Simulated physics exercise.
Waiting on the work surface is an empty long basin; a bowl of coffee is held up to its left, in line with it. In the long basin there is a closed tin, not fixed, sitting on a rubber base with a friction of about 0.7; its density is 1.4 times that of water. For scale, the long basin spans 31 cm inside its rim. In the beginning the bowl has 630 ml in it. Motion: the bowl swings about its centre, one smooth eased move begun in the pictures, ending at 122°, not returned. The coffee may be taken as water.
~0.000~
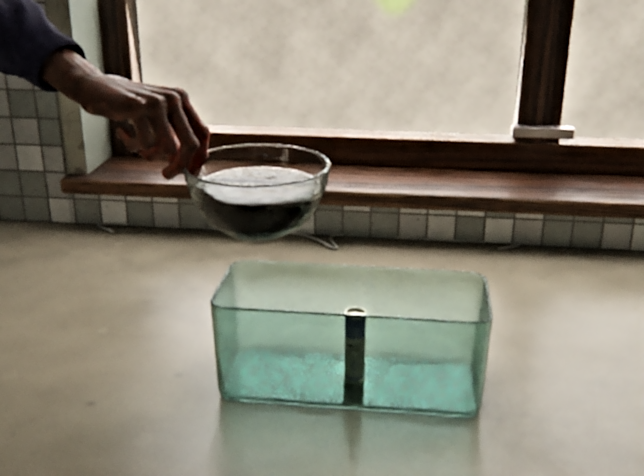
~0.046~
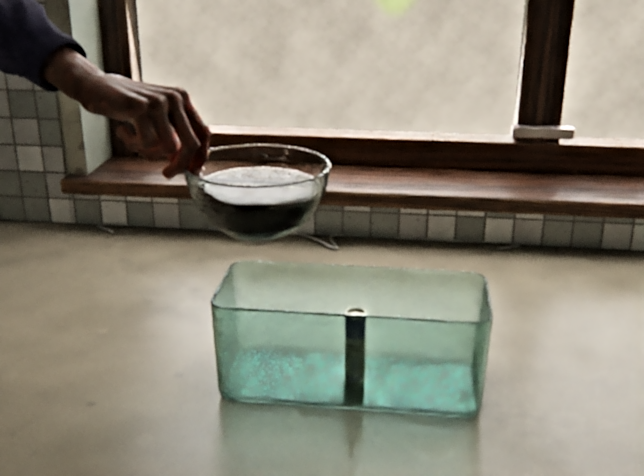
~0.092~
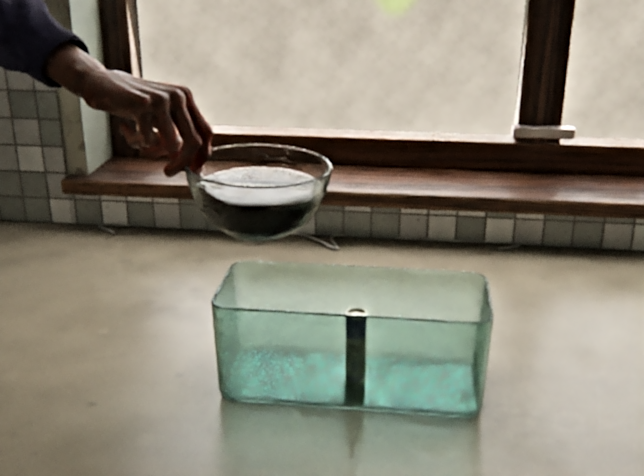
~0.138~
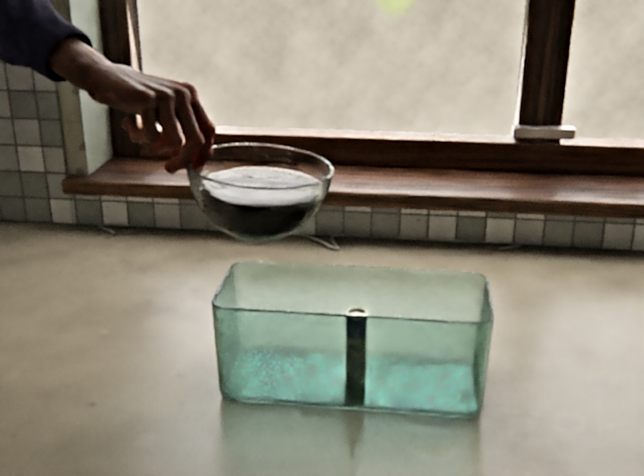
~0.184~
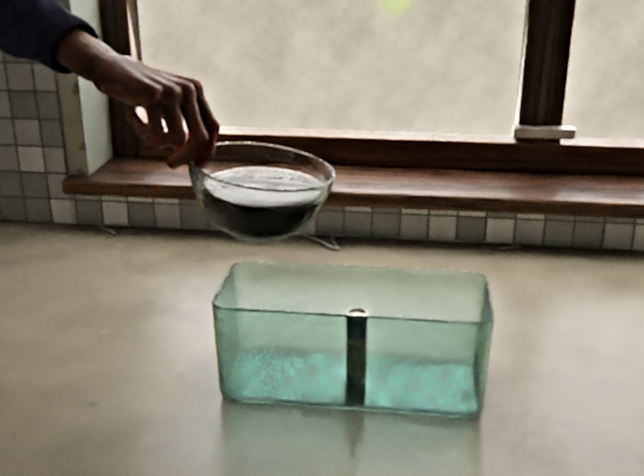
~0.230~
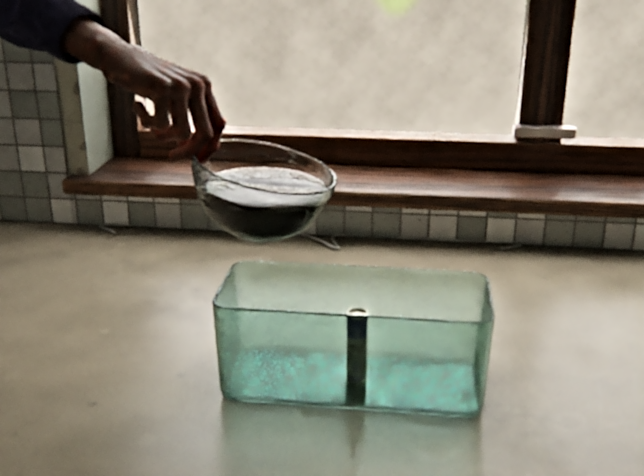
A hand in a dark sleeve, reaching in from the upper left, holds a clear glass bowl of dark coffee above a pale counter, seen from slightly above by a still camera. Below and to the right sits a long, green-tinted clear basin with a dark upright tin inside, before a wood-framed window and grey tiles. The hand gradually tilts the bowl slightly rightward, the coffee staying inside.
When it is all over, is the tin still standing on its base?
Yes, it is still on its base.
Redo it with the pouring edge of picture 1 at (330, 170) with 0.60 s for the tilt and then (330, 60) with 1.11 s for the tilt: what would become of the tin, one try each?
Trial 1 - tin tips; trial 2 - tin stays standing.
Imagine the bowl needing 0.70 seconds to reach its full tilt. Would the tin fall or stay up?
Tips over.
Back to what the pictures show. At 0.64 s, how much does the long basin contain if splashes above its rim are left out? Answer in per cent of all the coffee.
Roughly 28 percent.
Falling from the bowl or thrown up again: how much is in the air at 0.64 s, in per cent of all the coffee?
Some 34 per cent, I reckon.
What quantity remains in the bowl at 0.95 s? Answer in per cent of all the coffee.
Close to 0 percent of the total.
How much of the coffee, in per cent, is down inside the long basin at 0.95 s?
About 100 %.
By 0.64 s the tilt is 76° and 39 per cent is still to pour; the tin stands where it began.
By 0.95 s the tilt is 116° and 0 per cent is still to pour; the tin stands where it began.
By 1.26 s the tilt is 122° and 0 per cent is still to pour; the tin stands where it began.
By 1.61 s the tilt is 122° and 0 per cent is still to pour; the tin stands where it began.
At rest the tin stands where it began.
